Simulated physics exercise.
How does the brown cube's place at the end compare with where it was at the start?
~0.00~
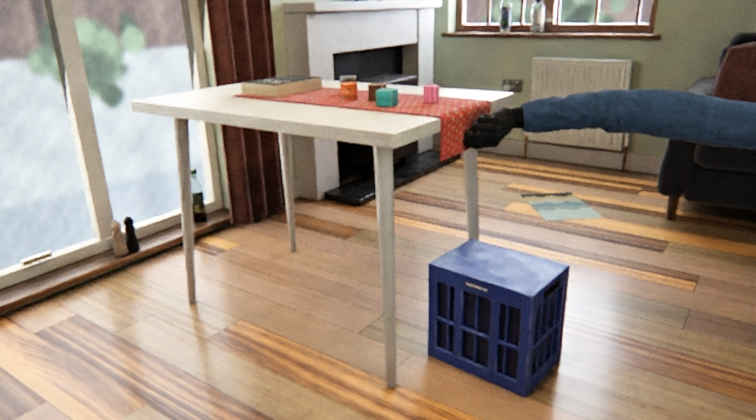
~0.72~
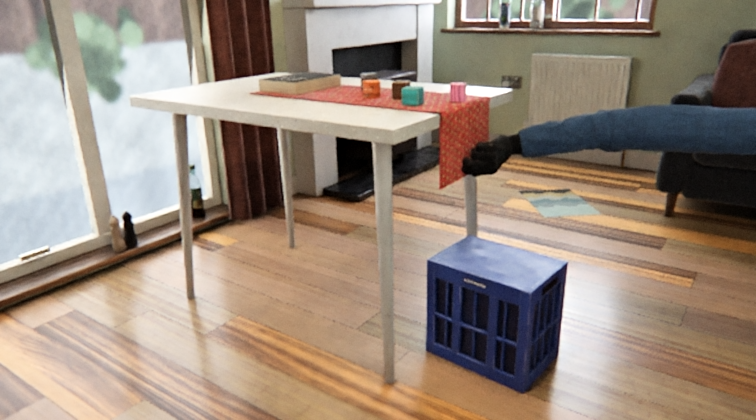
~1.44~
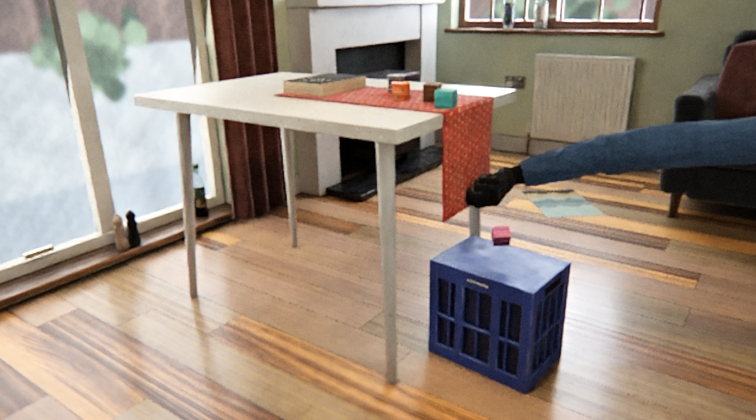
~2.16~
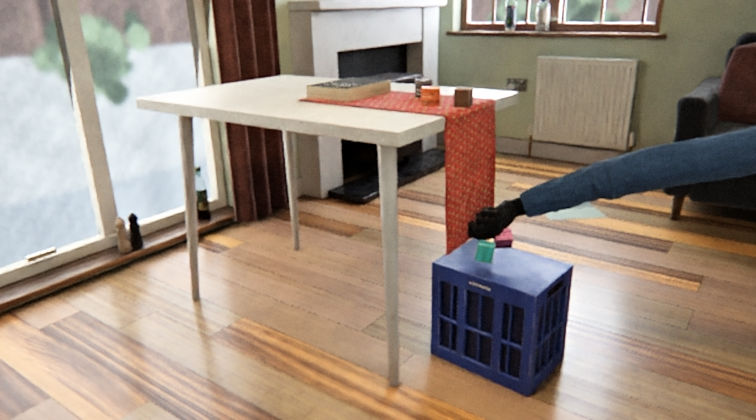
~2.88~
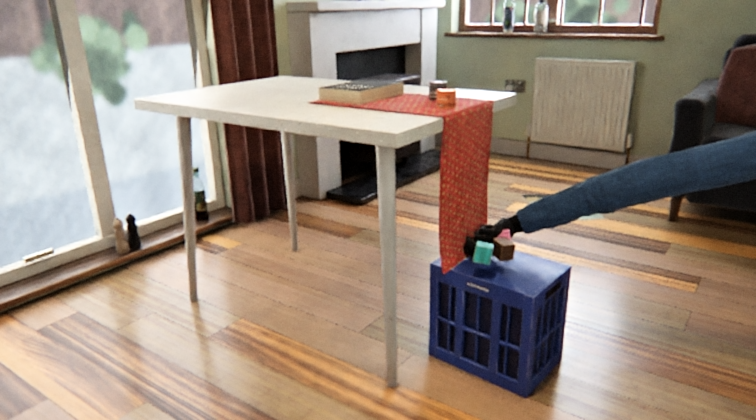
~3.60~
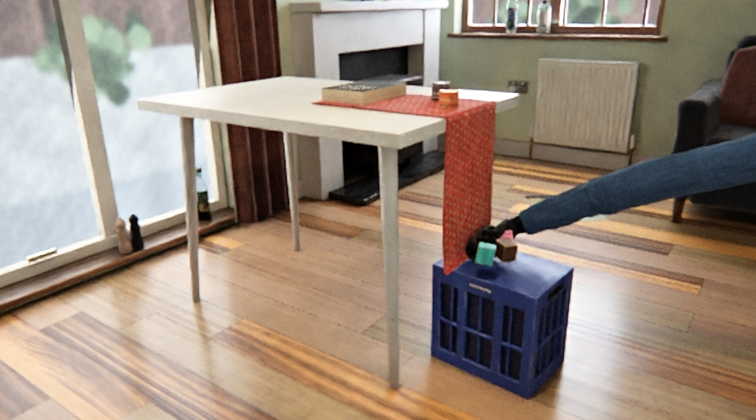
At the start the brown cube stood on the red runner on top of the table, but by the end it was down on the blue crate, next to the pink and turquoise cubes.
A gloved hand on a blue-sleeved arm pulled a red runner down over the end of a white table, and the pink, turquoise and brown cubes dropped onto the blue crate below, where the cloth's hem came to rest with the hand still there.
